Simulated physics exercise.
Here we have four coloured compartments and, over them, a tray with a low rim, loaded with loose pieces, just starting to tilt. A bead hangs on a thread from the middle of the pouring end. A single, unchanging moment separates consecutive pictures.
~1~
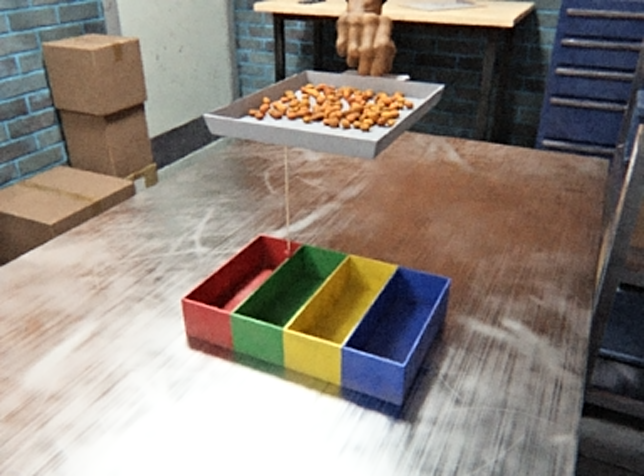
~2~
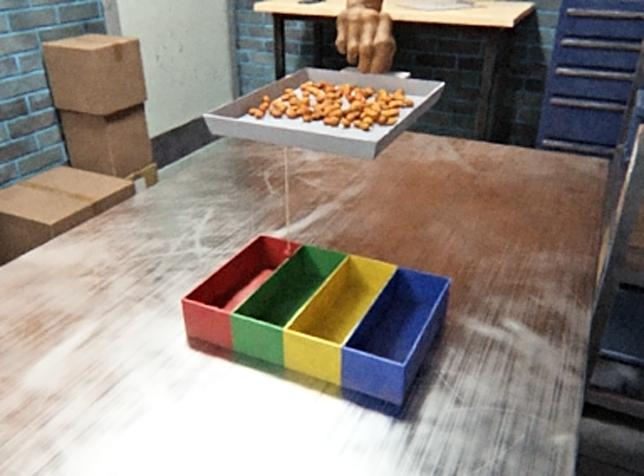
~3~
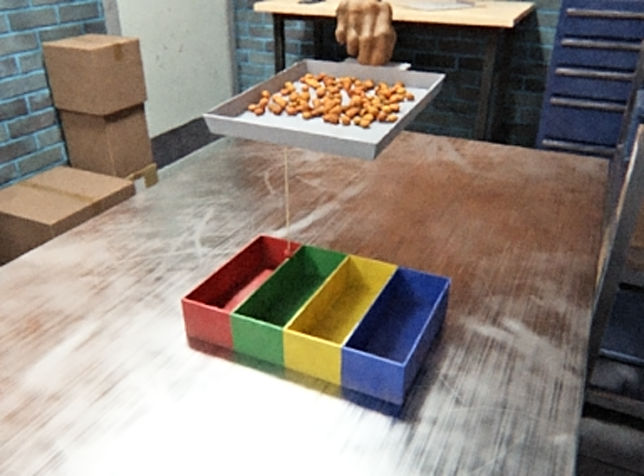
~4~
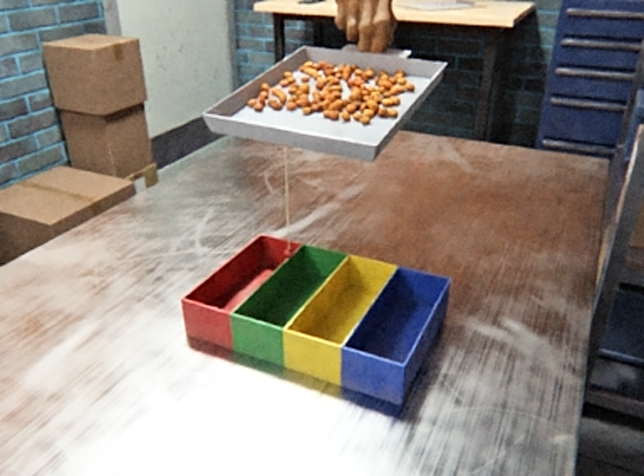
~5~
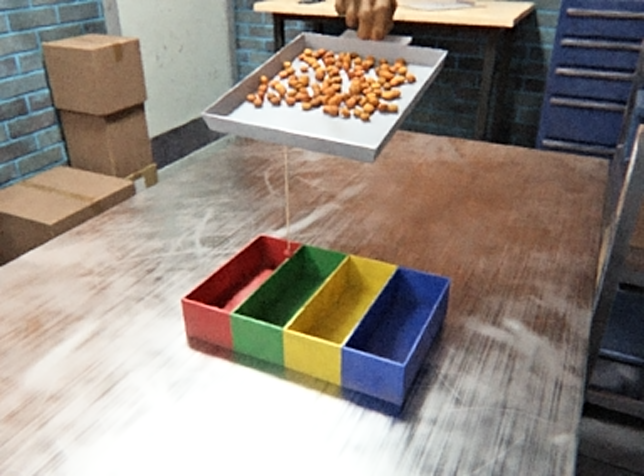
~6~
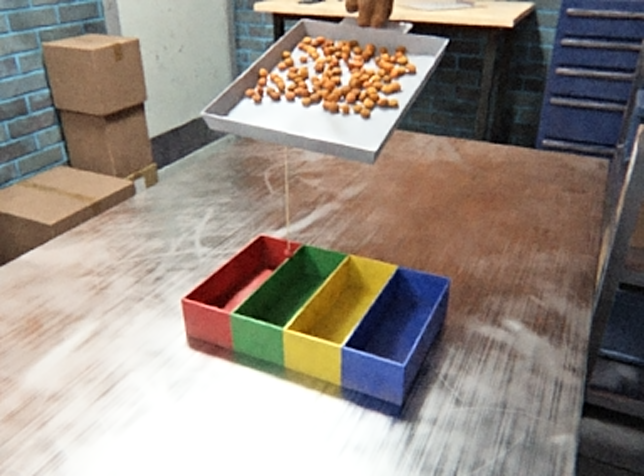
A tray of small brown pieces tilts gradually above four coloured compartments, a hand behind it.
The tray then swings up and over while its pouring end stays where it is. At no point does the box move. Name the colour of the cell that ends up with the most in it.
Yellow.
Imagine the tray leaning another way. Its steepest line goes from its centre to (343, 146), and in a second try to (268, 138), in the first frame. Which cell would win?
First try: Yellow; second try: The red one.
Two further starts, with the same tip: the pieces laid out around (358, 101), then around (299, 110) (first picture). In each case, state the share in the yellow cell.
Estimate: 50 % first, 40 % second.
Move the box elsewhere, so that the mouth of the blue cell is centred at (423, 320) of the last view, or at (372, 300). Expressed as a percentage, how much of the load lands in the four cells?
About 90 per cent, then about 100 per cent.
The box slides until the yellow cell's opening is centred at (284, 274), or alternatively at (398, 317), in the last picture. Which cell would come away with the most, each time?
Try 1: Blue. Try 2: The cell in green.
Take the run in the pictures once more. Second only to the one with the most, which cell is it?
Just behind the top cell comes the cell in green.
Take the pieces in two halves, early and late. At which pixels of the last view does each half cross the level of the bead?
I'd say close to (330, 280) at first and close to (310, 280) later on.
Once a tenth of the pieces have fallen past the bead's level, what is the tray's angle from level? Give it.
The angle is roughly 75° at that point.
Soon after the last picture, tray tipped steeply; nearly all on the tray; a small part falling or outside the box.
A little later, tray tipped right over; most on the tray; a small part in the yellow cell; a small part in the green cell; a stray few in the blue cell; a small part falling or outside the box.
Later still, tray tipped past a quarter turn; about half in the yellow cell; about a quarter in the green cell; a small part in the red cell; a small part in the blue cell; a stray few falling or outside the box.
At rest, tray tipped past a quarter turn; about half in the yellow cell; about a quarter in the green cell; a small part in the red cell; a small part in the blue cell; a stray few outside the box.
